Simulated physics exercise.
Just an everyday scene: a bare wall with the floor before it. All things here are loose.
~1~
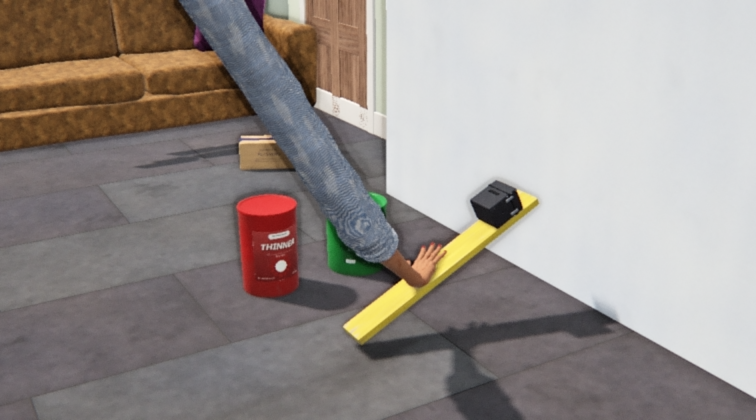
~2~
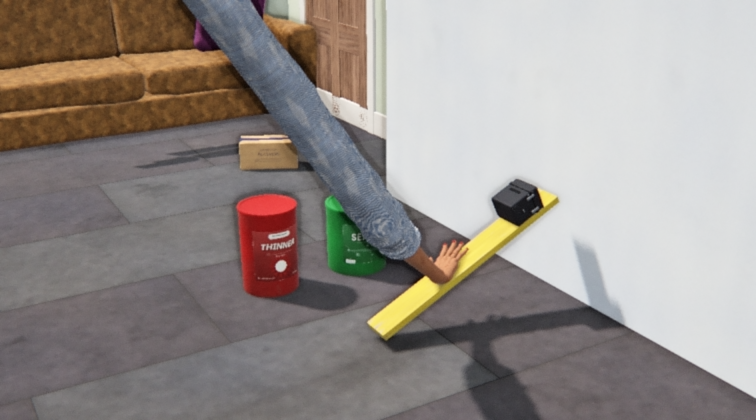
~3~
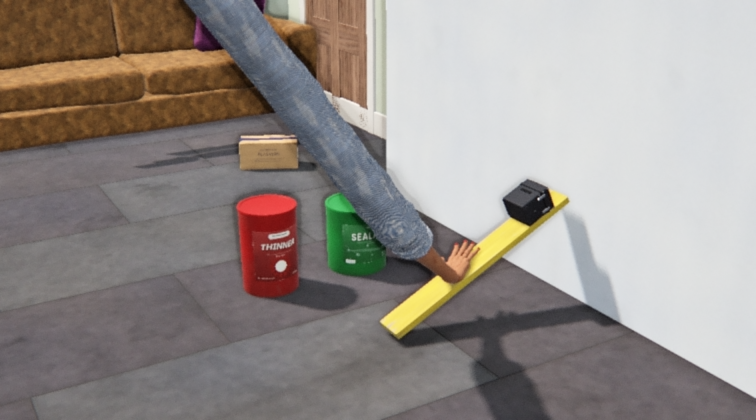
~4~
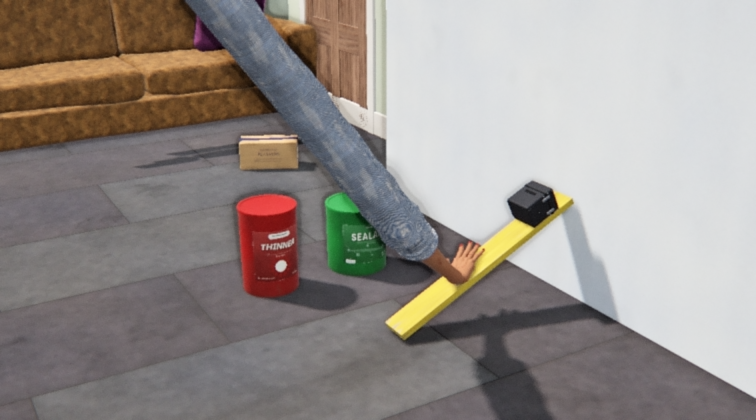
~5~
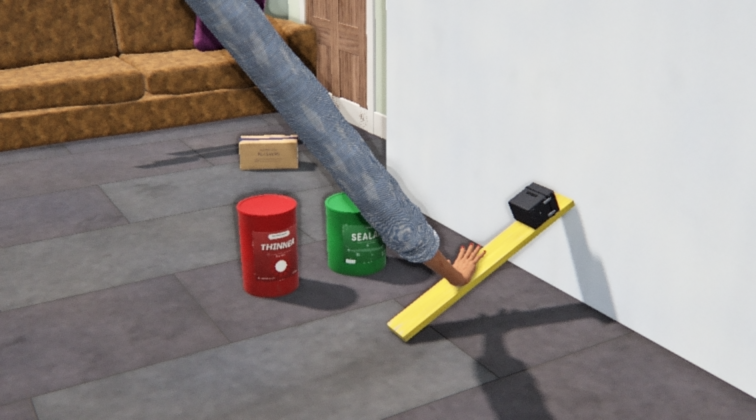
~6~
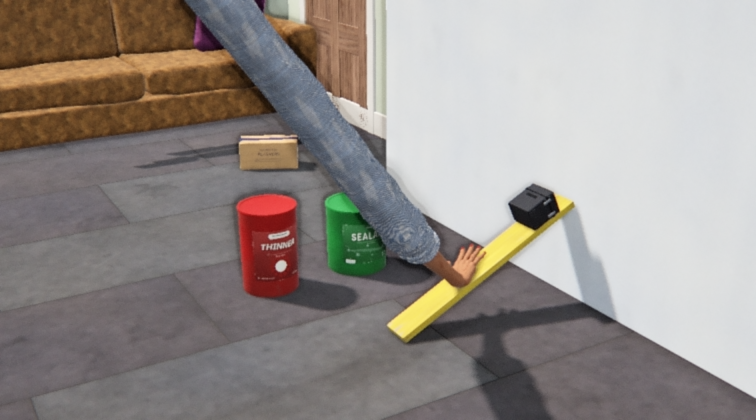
At the start, a hand in a denim-blue sleeve holds a sloping yellow plank with a black box near its upper end, close to a pale wall. The hand shifts the plank a short way right until it leans on the wall, then keeps holding it there, while the red and green pails stay still.
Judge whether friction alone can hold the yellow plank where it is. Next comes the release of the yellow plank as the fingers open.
It goes down.
Then, 0.30 s on from there, yellow plank leaning 14° more than when let go near (475, 289).
Then, 0.40 s on from there, yellow plank leaning 26° more than when let go near (471, 311).
Then, 0.60 s on from there, as before.
In the end, moved from the start, yellow plank; the other 2 unmoved. At the end, from the last picture's camera, yellow plank near (471, 312). The plank gives way.
